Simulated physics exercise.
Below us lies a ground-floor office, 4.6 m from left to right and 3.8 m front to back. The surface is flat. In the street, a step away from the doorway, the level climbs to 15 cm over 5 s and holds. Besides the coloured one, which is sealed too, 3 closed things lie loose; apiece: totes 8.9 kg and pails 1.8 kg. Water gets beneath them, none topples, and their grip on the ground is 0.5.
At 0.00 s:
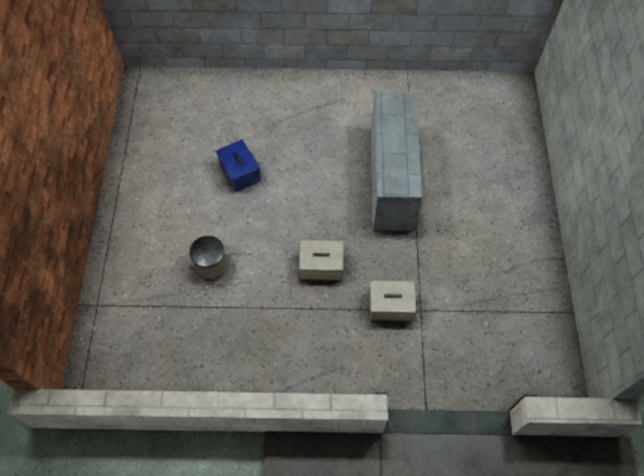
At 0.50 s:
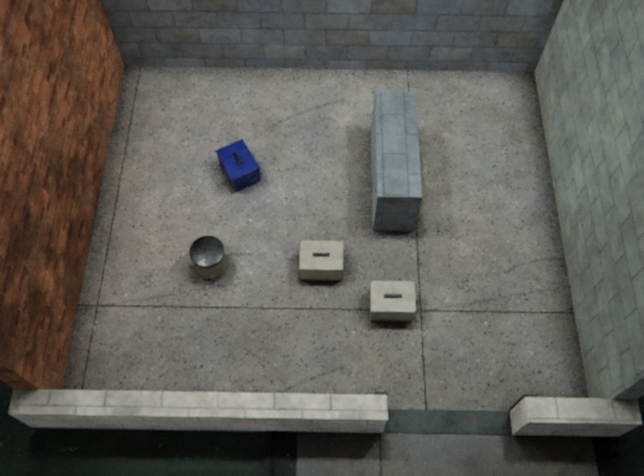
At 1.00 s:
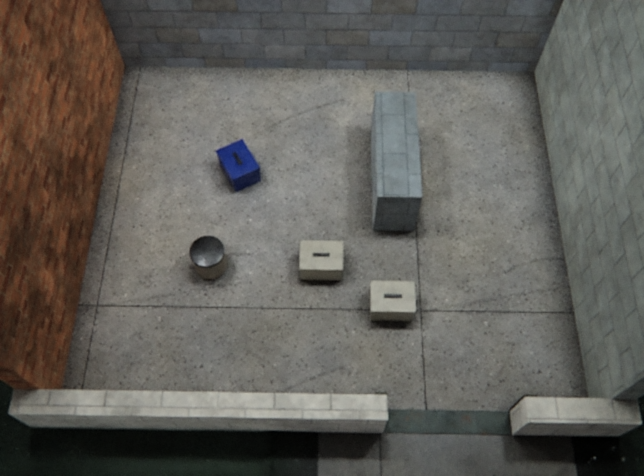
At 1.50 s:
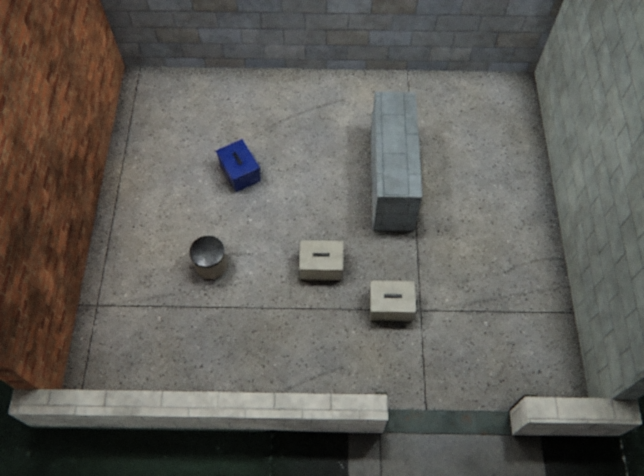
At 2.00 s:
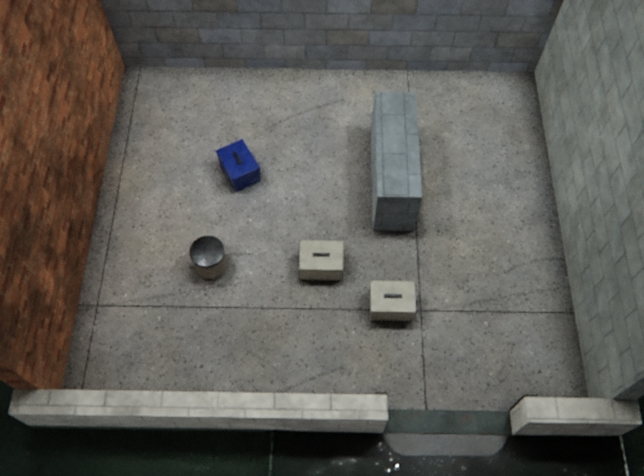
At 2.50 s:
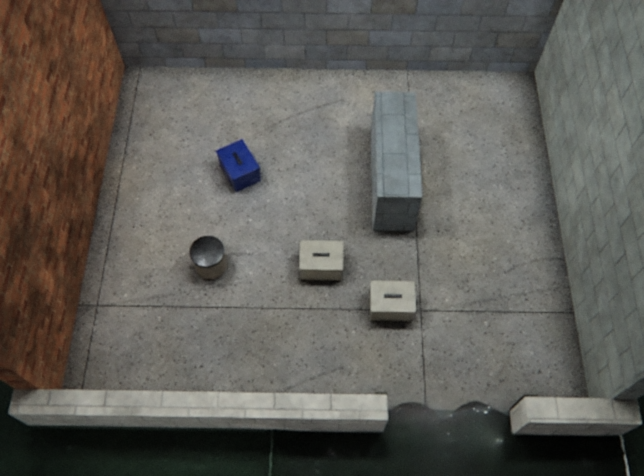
A long grey block stands right of centre on the speckled floor of a walled, room-like space, seen from high above, with a reddish-brown wall at left and a gap in the low pale front wall. A blue box sits at upper left, a dark round container below it, and two beige boxes near the middle. Dark water spreads over the ground outside and reaches the gap, while the objects and camera stay still.
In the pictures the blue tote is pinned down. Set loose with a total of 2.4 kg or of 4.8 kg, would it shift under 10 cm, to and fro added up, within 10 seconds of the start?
For it, the smaller load will do.
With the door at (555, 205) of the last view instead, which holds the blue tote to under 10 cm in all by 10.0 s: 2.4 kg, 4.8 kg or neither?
Then the smaller load will do.
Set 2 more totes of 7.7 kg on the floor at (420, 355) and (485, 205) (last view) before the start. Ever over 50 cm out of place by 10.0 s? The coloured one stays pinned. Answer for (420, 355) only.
Answer: Past it.
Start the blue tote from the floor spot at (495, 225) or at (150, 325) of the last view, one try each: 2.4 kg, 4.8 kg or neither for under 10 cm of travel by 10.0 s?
In that order: Neither is enough; it takes the larger.
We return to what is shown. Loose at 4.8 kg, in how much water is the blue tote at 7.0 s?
About 0 cm.
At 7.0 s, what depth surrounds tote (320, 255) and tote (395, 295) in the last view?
Roughly 3 and 5 cm.
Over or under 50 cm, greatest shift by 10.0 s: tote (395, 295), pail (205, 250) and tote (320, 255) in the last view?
In that order: Over, short of it, under.
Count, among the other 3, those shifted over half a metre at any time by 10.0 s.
That makes 1.
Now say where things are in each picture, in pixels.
The blue tote at (238, 159), on the bottom; 0.0 m2 under water; 0 of 4 have shifted, in the first frame.
The blue tote at (238, 159) rests on the ground; 0.0 m2 under water; 0 of 4 have shifted, in the second frame.
The blue tote at (238, 159), on the bottom; water covers 0.0 m2; 0 of 4 have shifted, in the third frame.
The blue tote at (238, 159), on the bottom; 0.0 m2 under water; 0 of 4 have shifted, in the fourth frame.
The blue tote at (238, 159), on the bottom; 0.0 m2 under water; 0 of 4 have shifted, in the fifth frame.
The blue tote at (238, 159), on the bottom; water covers 0.0 m2; 0 of 4 have shifted, in the sixth frame.
After 3.5 s the blue tote would be 0 cm from its start with 2.4 kg and 0 cm from its start with 4.8 kg; 0 cm of water round it then.
After 4.5 s the blue tote would be 0 cm from its start with 2.4 kg and 0 cm from its start with 4.8 kg; 0 cm of water round it then.
After 7.0 s the blue tote would be 0 cm from its start with 2.4 kg and 0 cm from its start with 4.8 kg; 0 cm of water round it then.
After 10.0 s the blue tote would be 0 cm from its start with 2.4 kg and 0 cm from its start with 4.8 kg; 1 cm of water round it then.
